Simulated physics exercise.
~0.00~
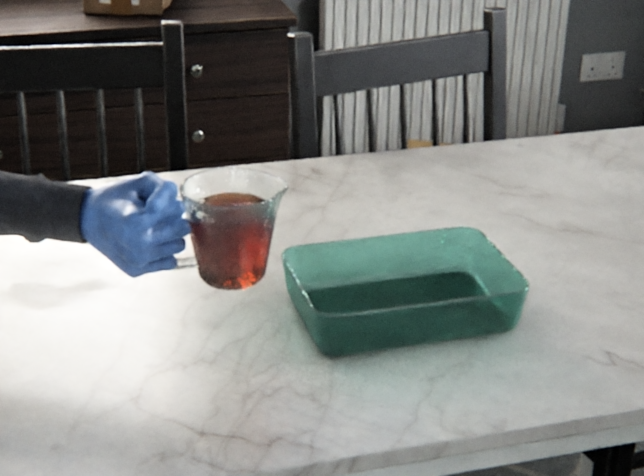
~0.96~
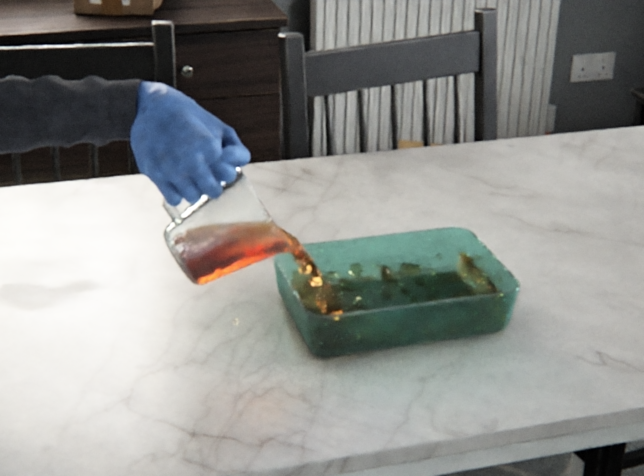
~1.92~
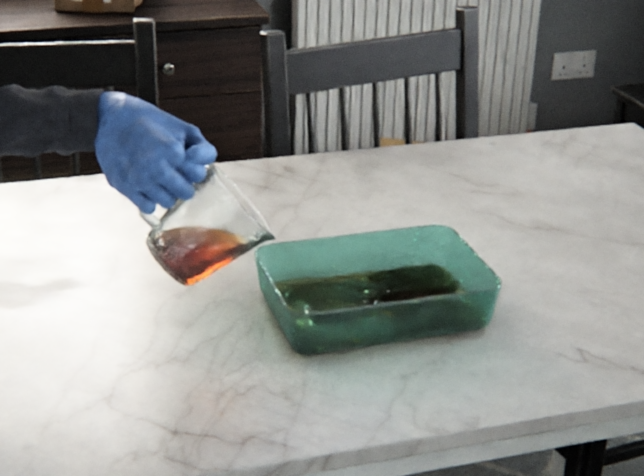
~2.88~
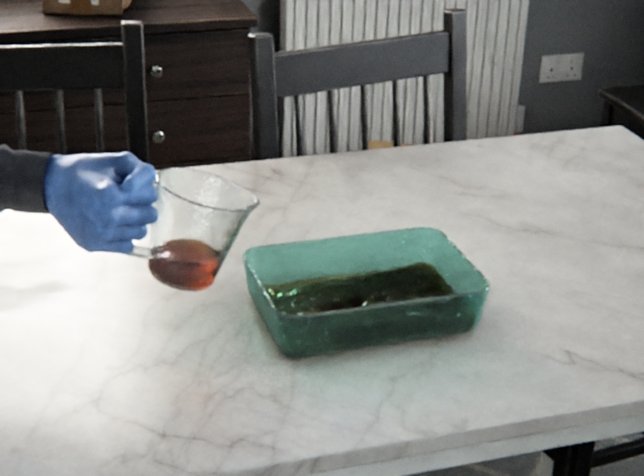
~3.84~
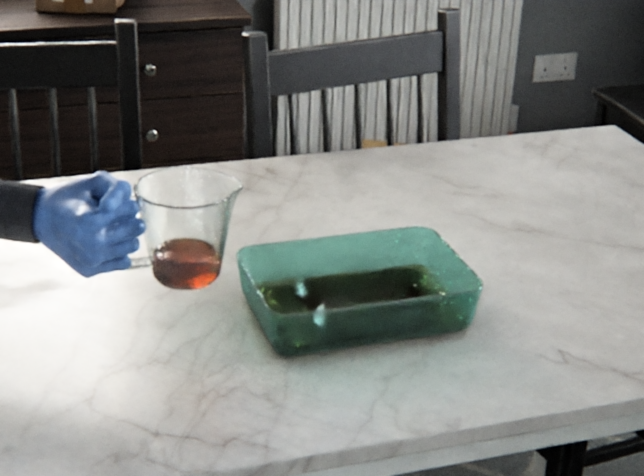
A blue-gloved hand in a dark sleeve holds a flared clear jug of reddish-brown tea at the left, above a white marbled table seen from slightly above. To its right sits an empty green oblong dish, with dark chairs, drawers and a pale radiator behind. The hand tips the jug to the right and tea streams into the dish, splashing inside. The jug remains steeply tilted as its level drops, then turns back upright while the view pans slightly right. It ends level, holding a little tea, beside the dish with dark liquid across its bottom.
